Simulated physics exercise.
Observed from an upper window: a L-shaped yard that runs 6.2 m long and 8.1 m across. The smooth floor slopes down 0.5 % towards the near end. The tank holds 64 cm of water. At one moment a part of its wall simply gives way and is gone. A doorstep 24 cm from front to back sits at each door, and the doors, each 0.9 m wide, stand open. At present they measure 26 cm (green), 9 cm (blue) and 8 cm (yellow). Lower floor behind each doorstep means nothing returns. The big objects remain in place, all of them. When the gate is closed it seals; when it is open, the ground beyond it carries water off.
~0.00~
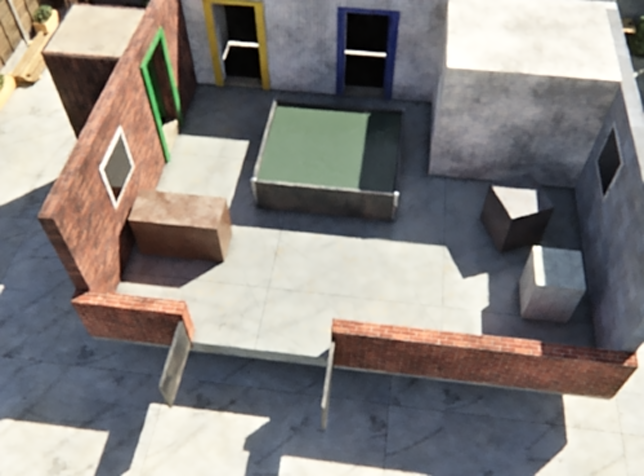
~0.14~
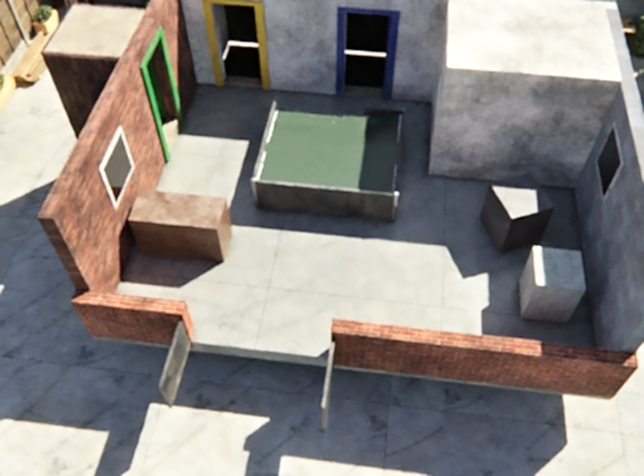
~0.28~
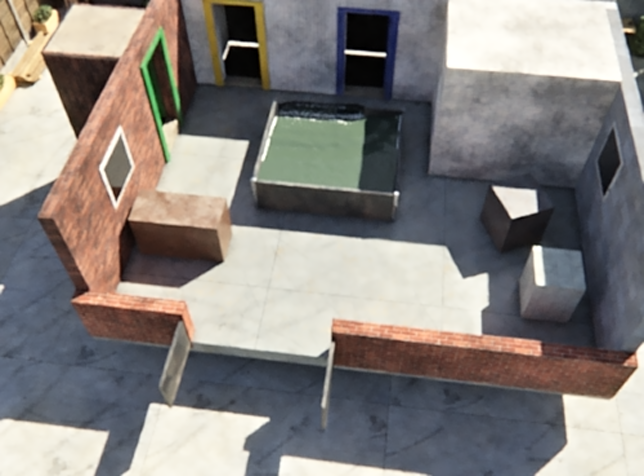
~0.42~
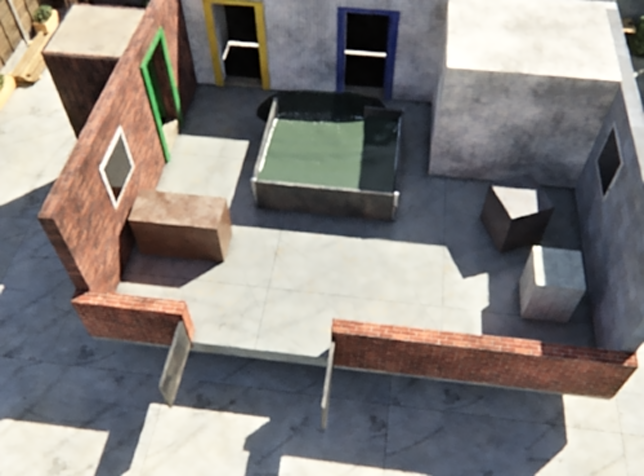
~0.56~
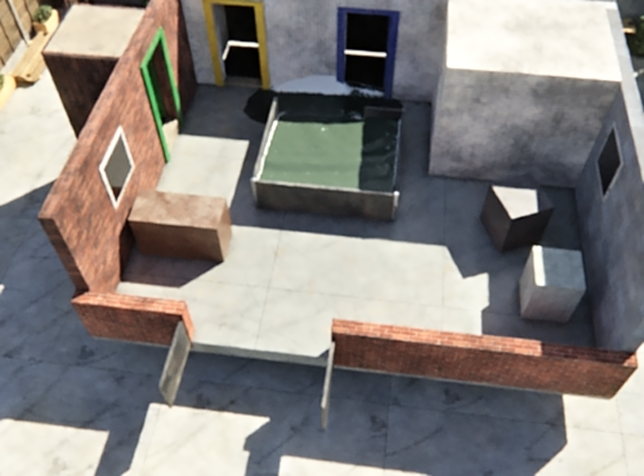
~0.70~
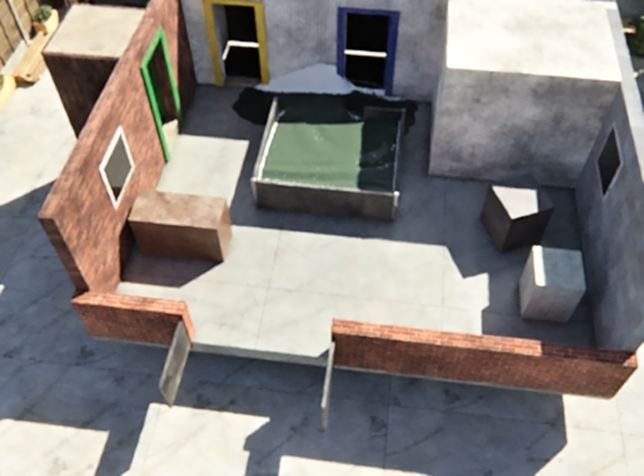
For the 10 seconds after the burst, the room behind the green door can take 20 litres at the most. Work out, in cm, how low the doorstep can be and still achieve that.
It can be no lower than about 12 cm.
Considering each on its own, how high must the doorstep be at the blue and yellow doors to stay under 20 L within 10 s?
Roughly 37 cm for the blue door and roughly 17 cm for the yellow door.
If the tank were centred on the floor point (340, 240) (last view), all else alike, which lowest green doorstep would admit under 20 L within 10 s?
Then close to 10.5 cm.
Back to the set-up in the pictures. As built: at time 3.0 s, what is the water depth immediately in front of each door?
Green 19, blue 22, yellow 14 cm.
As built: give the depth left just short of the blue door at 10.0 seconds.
Depth: Near 9.0 cm.
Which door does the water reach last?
The green door.
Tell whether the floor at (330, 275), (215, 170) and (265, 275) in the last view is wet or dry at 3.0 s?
Untouched; awash; untouched.
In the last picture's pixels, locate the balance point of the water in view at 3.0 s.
I'd say around (307, 142).
After 1.4 s water covers 15 % of the floor, deepest (51 cm) near (324, 95); it has not reached the green door.
After 3.0 s water covers 30 % of the floor, deepest (36 cm) near (205, 85); 19 cm at the green door, 0 litres in over its 26 cm doorstep.
After 10.0 s water covers 95 % of the floor, deepest (16 cm) near (590, 375); 6 cm at the green door, 0 litres in over its 26 cm doorstep.
At the green door as built, the water arrived by 2.0 s and peaked near 19 cm at 3.0 s.
With a doorstep of 11 cm, 25 litres would have come in within the 10 s; with 13 cm, 14 litres. So under 20 litres takes about 12 cm.
